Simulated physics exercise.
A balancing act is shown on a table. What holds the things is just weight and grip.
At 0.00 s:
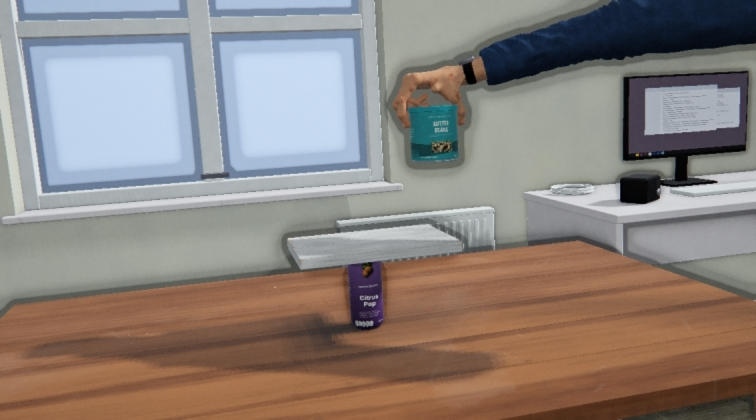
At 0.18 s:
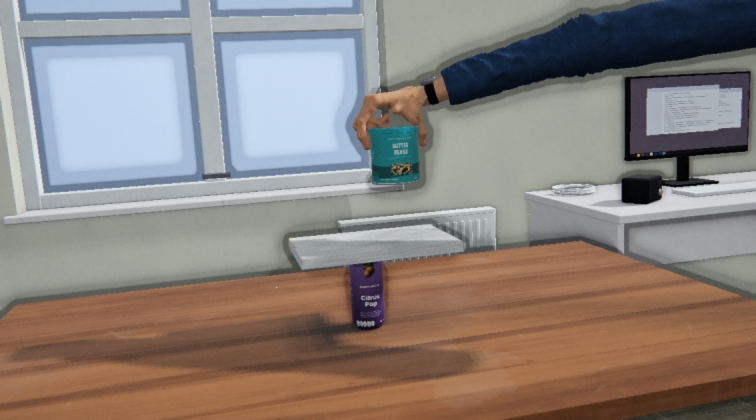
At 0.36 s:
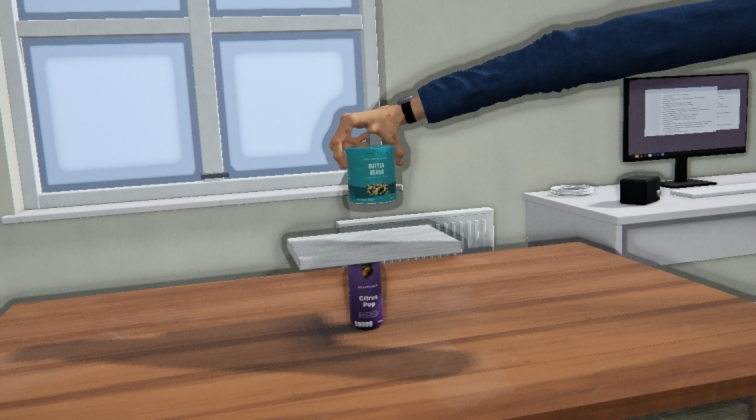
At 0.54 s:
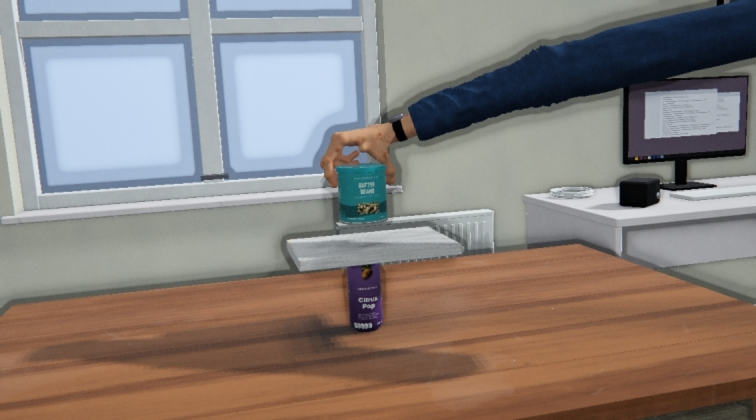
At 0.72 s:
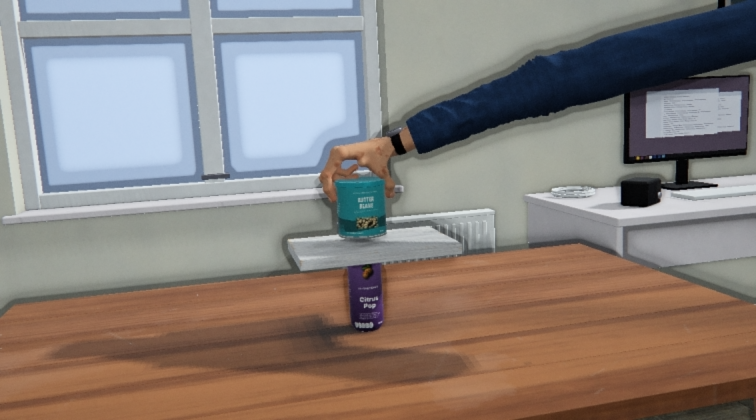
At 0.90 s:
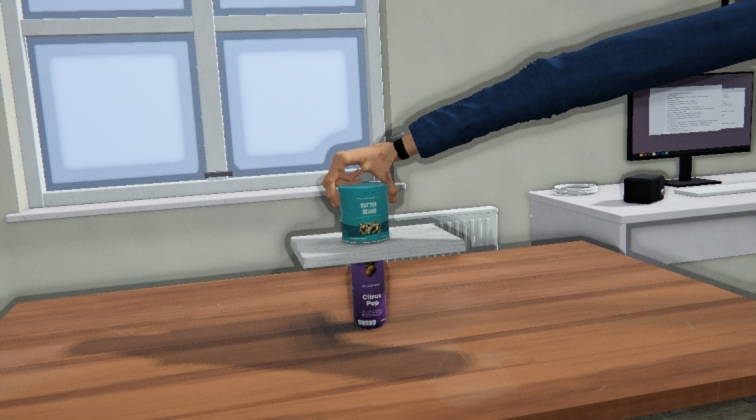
The footage shows a hand in a blue sleeve carrying a turquoise tin leftward and down toward a pale board balanced on a purple can, then setting it on the board above the can while keeping hold of it.
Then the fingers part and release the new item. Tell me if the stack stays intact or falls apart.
The stack stays intact.
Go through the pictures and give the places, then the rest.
The first picture shows still above its spot; turquoise tin (434, 134); purple can (366, 289).
The second picture shows still above its spot; turquoise tin (395, 155); purple can (367, 289).
The third picture shows still above its spot; turquoise tin (372, 174); purple can (365, 289).
The fourth picture shows still above its spot; turquoise tin (362, 193); purple can (365, 291).
The fifth picture shows still above its spot; turquoise tin (361, 207); purple can (366, 290).
The sixth picture shows in place under the hand; turquoise tin (365, 213); purple can (369, 288).
After 1.10 s, nothing has stirred.
After 1.50 s, turquoise tin resting near (365, 213).
At rest (2.0 s), all 3 in place. Seen from the same camera at the end, turquoise tin near (365, 213). The stack keeps its balance.
